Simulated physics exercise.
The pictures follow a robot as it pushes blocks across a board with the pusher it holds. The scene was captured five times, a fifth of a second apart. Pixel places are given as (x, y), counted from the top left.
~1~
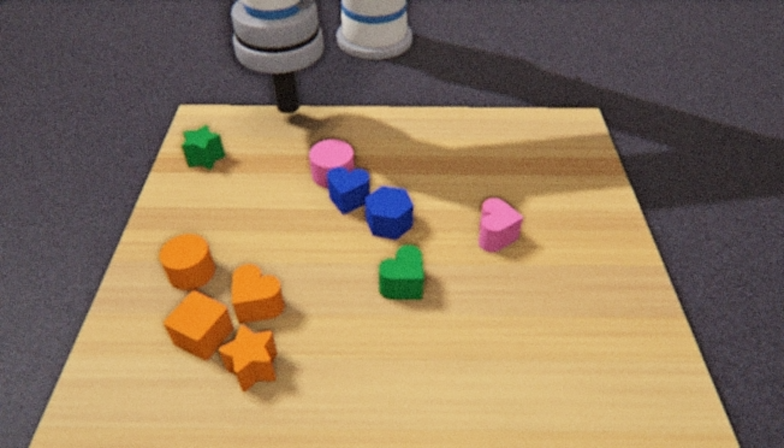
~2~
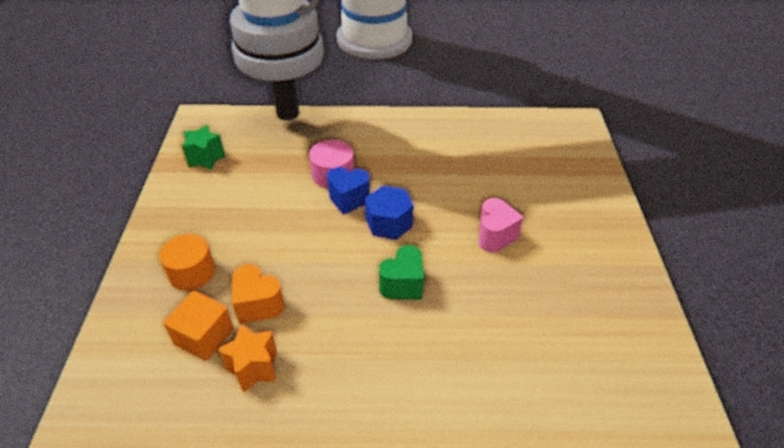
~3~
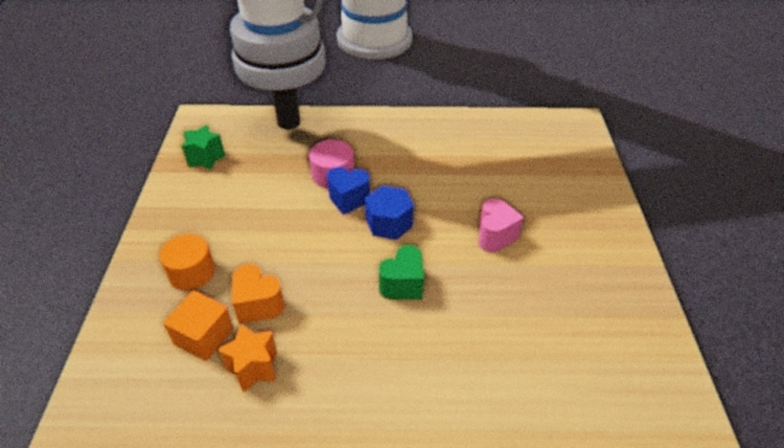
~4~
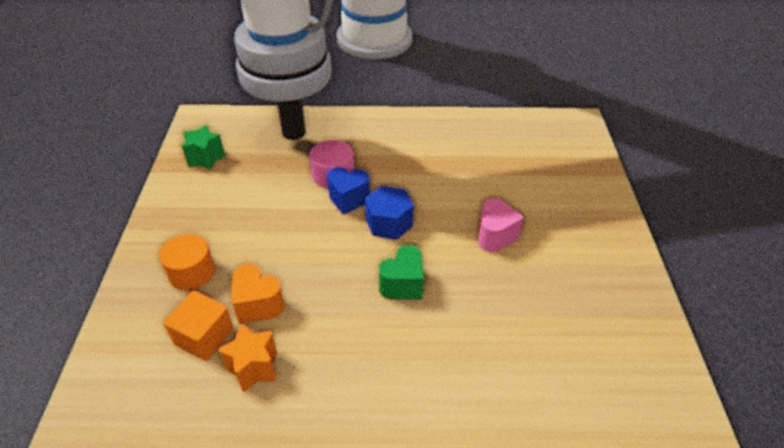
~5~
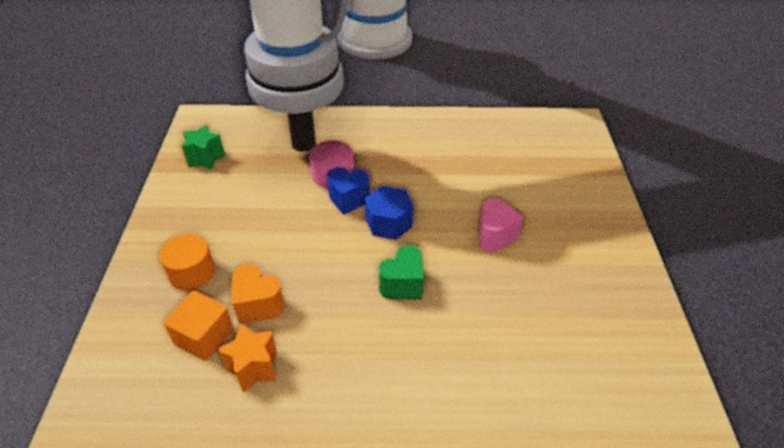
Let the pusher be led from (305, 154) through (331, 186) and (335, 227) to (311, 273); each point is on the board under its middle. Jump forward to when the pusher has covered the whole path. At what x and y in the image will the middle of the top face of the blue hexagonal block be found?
I'd place it at (414, 217), taking the centre of its top.
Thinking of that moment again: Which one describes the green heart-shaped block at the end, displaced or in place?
The green heart-shaped block moves.
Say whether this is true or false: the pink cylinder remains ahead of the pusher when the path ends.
This is false.
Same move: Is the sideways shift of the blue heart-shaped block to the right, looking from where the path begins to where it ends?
In short: No.
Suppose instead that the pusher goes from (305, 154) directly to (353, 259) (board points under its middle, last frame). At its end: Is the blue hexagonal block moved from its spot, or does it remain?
The result: It moves.
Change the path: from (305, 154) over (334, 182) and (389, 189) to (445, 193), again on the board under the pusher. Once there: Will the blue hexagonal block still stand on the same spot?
I believe not.
What follows on the original path. One third of the way, pusher (330, 176); pink cylinder (347, 184); blue heart-shaped block (363, 208), turned 35° anticlockwise; blue hexagonal block (404, 210), turned 20° anticlockwise.
Two thirds of the way, pusher (334, 218); pink cylinder (358, 226); blue heart-shaped block (384, 249), turned 50° anticlockwise; blue hexagonal block (414, 217), turned 60° anticlockwise; green heart-shaped block (412, 270).
At the end, pusher (309, 263); pink cylinder (352, 252); blue heart-shaped block (397, 259), turned 70° anticlockwise; blue hexagonal block (414, 217), turned 60° anticlockwise; green heart-shaped block (429, 277).
